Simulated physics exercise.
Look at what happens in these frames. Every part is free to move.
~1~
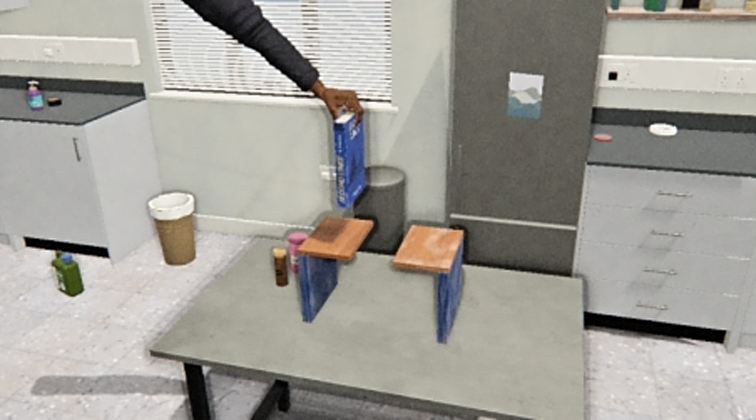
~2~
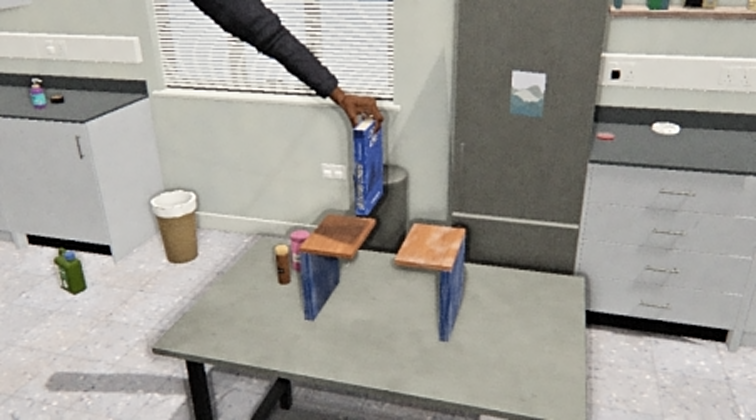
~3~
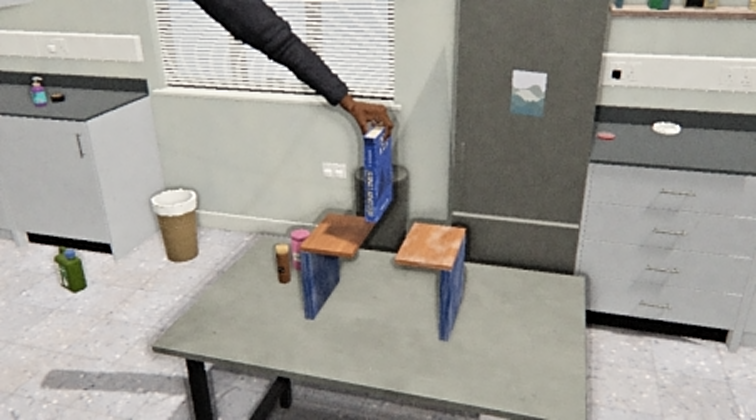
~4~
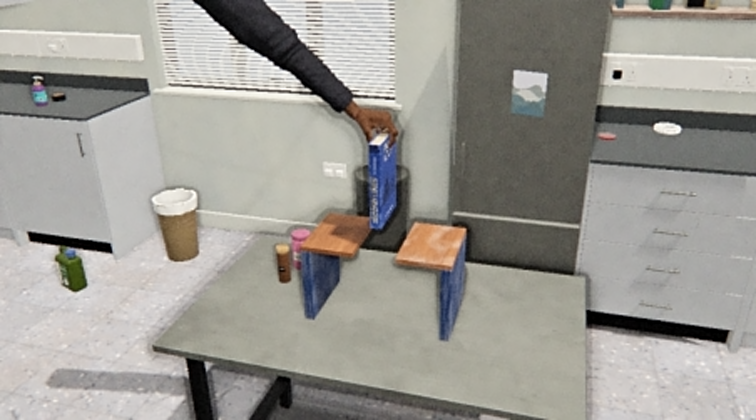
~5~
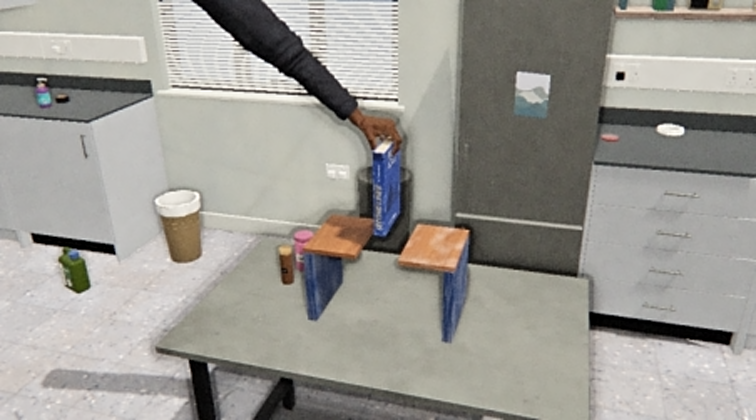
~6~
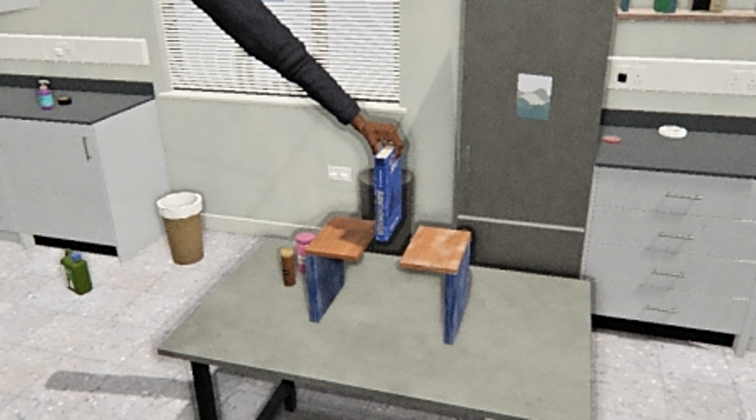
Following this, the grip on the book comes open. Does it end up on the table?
Yes.
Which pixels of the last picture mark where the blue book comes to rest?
It winds up at roughly (390, 277).
Then, 0.30 s later than the last frame, blue book moved about its own width near (389, 251).
Then, 0.40 s later than the last frame, blue book moved well along near (390, 271).
When it is over, moved from the start, blue book; the other 2 as before. End places, in pixels of the last picture, blue book near (390, 278). The book drops through.
